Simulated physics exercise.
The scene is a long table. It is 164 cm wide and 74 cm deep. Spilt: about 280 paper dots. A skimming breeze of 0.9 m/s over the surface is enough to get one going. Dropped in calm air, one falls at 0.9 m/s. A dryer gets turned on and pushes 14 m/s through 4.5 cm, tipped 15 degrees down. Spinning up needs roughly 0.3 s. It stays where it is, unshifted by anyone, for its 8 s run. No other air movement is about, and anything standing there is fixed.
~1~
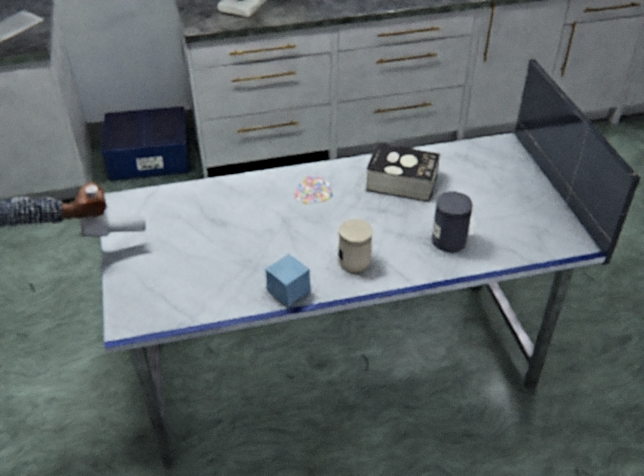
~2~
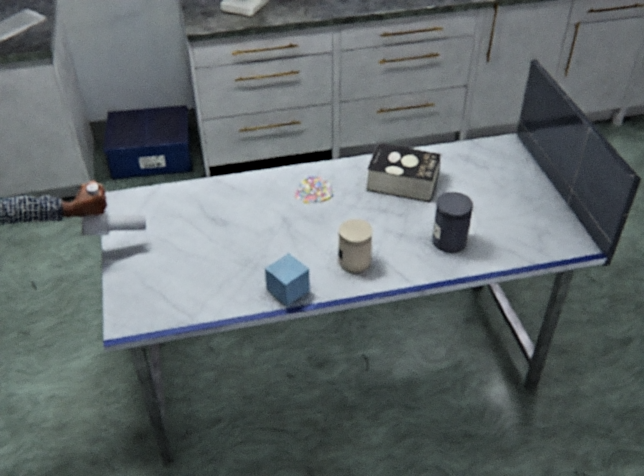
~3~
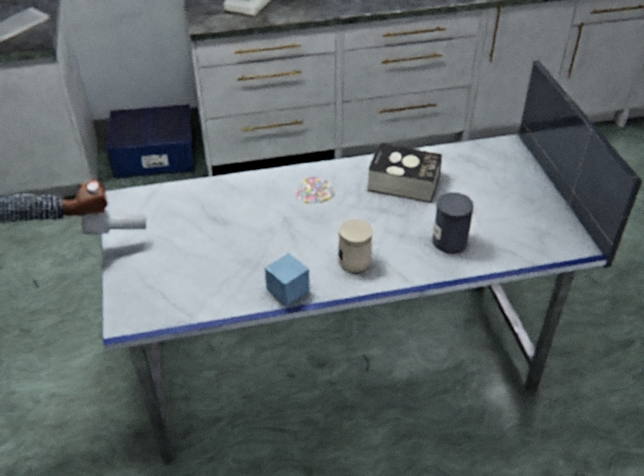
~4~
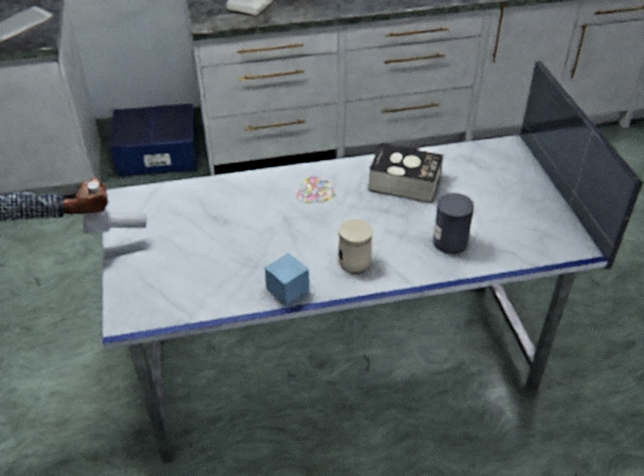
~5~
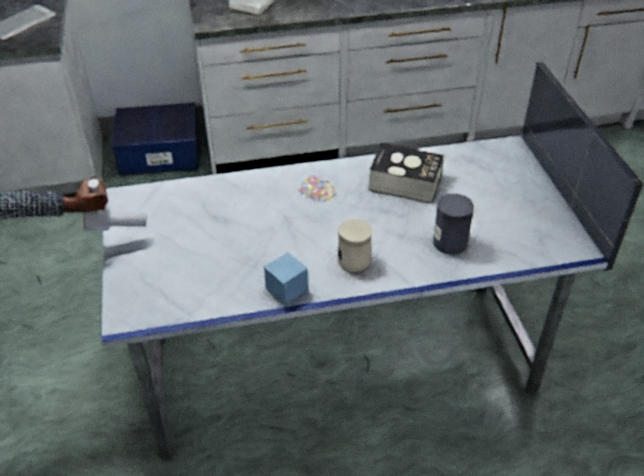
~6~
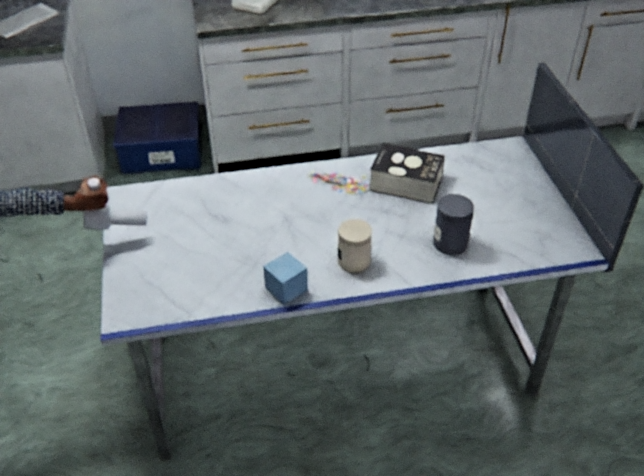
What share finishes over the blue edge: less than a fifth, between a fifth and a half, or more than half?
Below a fifth of the paper dots finish over the blue edge.
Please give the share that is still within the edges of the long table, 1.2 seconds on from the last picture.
Some 0 percent are still there.
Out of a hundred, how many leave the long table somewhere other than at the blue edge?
About 100 per cent of them.
Then, 1.2 s after the last picture, 1 % are on the move or not yet settled, 1 % are over the blue edge.
Then, 2.2 s after the last picture, 0 % are on the move or not yet settled, 1 % are over the blue edge.
Then, 4.1 s after the last picture, 0 % are on the move or not yet settled, 1 % are over the blue edge.
Then, 7.7 s after the last picture, at the end, 1 % are over the blue edge.
